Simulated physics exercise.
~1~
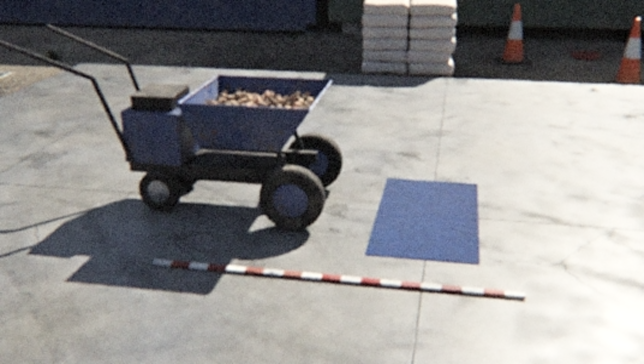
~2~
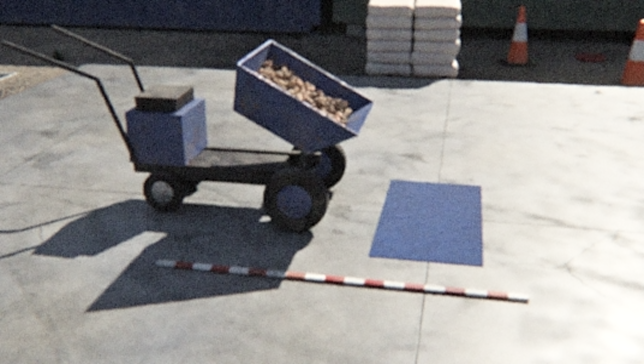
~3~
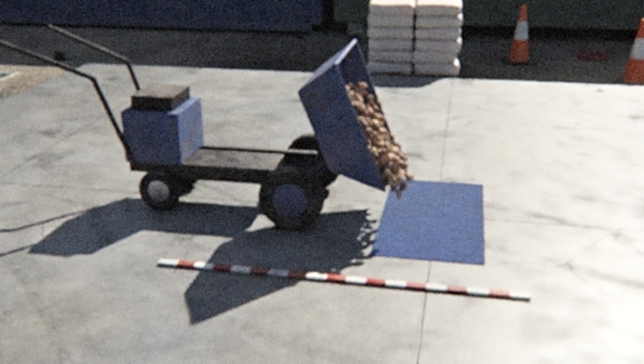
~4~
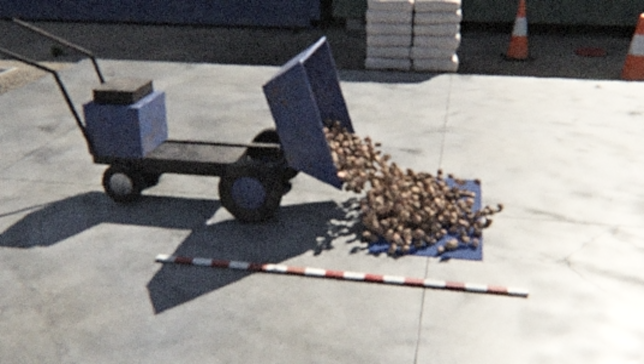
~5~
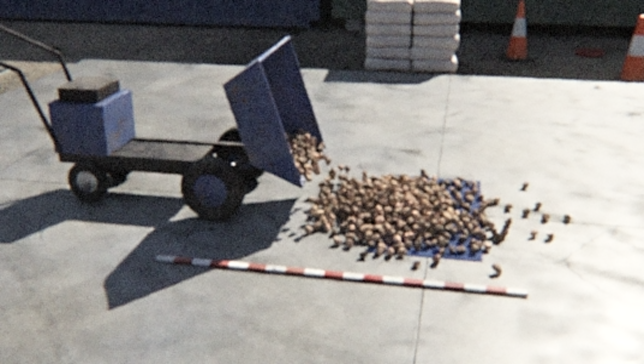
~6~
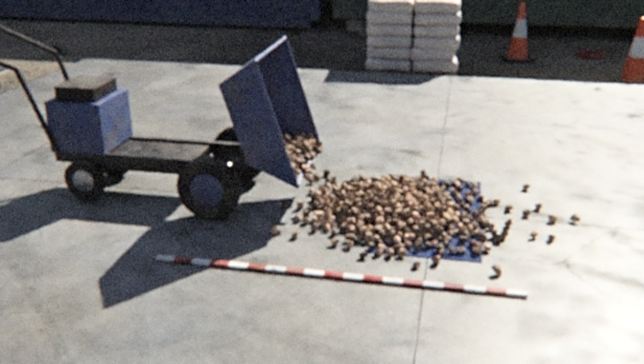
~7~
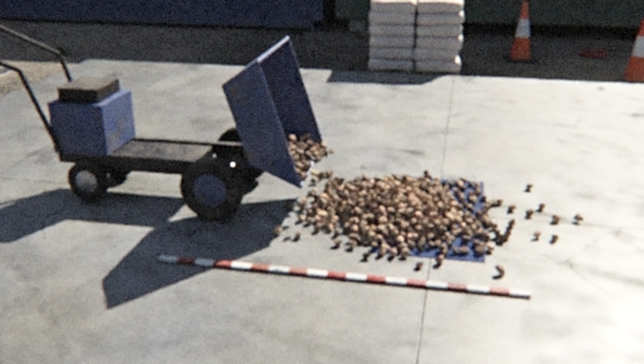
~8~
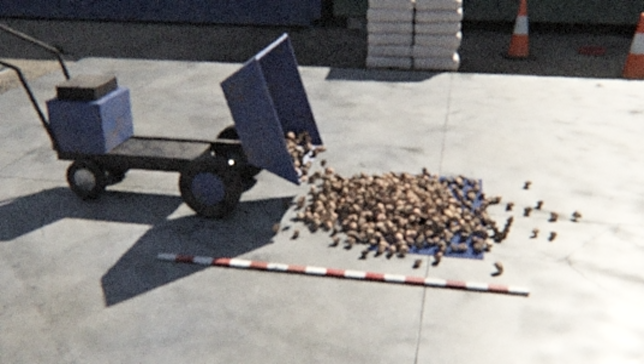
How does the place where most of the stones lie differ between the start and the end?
At the start the stones are all in the barrow's raised blue tray, at the left. By the end most of them lie lower and further right, in a spread-out heap on the blue sheet and the concrete beside it.
Blue powered barrow tipping brown stones rightward while backing left, leaving a heap across a blue sheet and some in the tray.
